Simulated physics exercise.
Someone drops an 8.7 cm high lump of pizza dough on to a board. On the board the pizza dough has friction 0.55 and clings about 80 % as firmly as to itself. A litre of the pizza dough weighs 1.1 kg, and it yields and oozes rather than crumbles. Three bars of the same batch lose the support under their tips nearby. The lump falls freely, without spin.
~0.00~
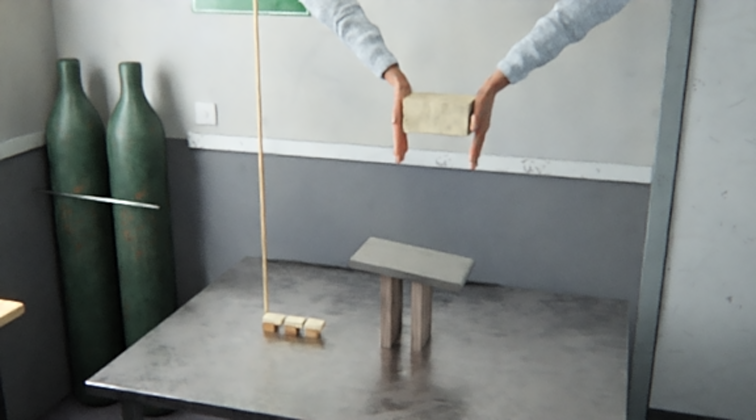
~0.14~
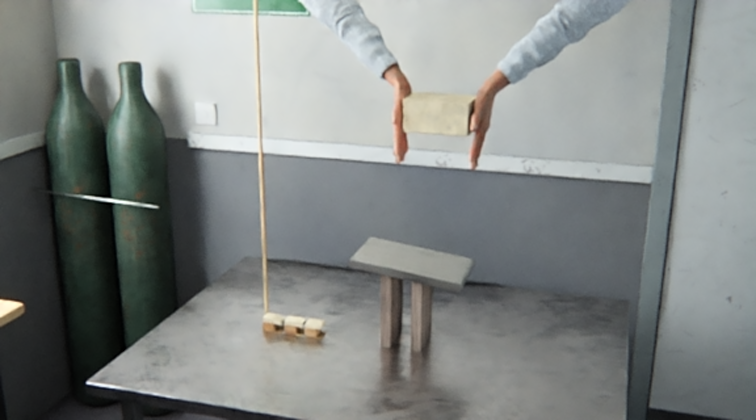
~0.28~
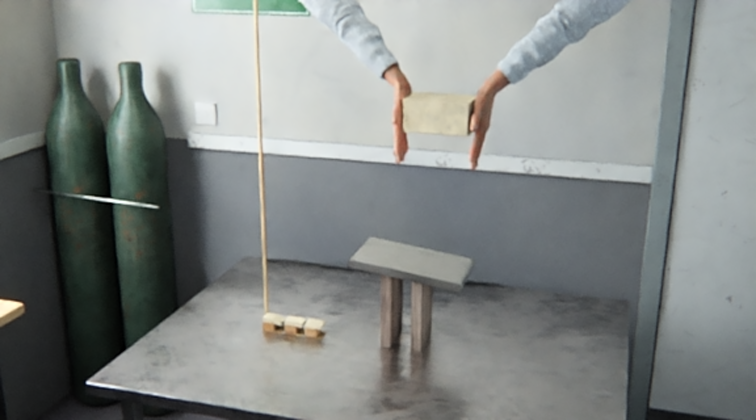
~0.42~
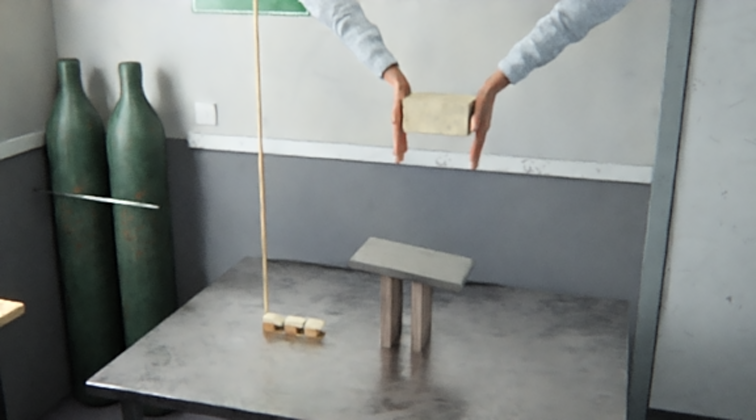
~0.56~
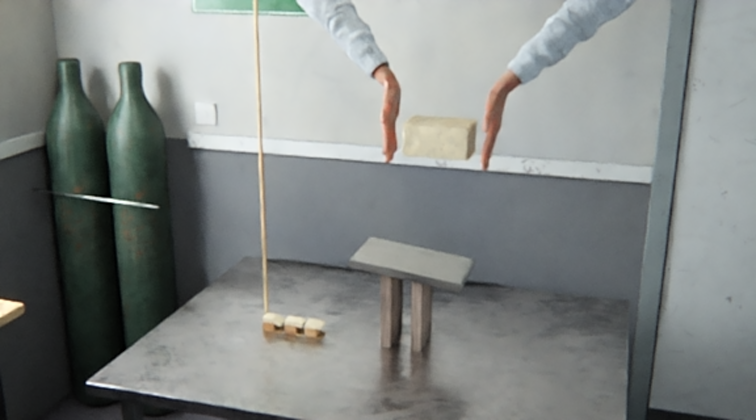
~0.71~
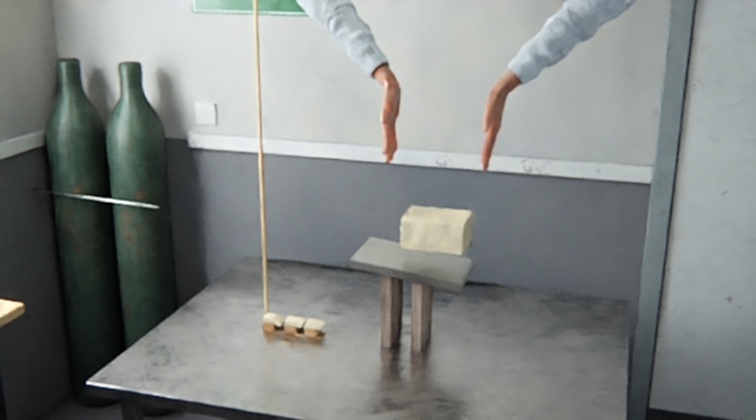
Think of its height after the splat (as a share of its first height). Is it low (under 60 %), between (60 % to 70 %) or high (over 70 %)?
Expect high, that is over 70 %.
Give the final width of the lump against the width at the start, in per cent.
Roughly 110 %.
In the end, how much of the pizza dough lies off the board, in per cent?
About 35 % off the board.
After 0.82 s, it stands 75 % of its first height and 9 % has gone off the board.
After 0.95 s, it stands 75 % of its first height and 14 % has gone off the board.
After 1.09 s, it stands 75 % of its first height and 35 % has gone off the board.
After 1.22 s, it stands 75 % of its first height and 35 % has gone off the board.
After 1.32 s, at the end, it stands 75 % of its first height and 35 % has gone off the board.
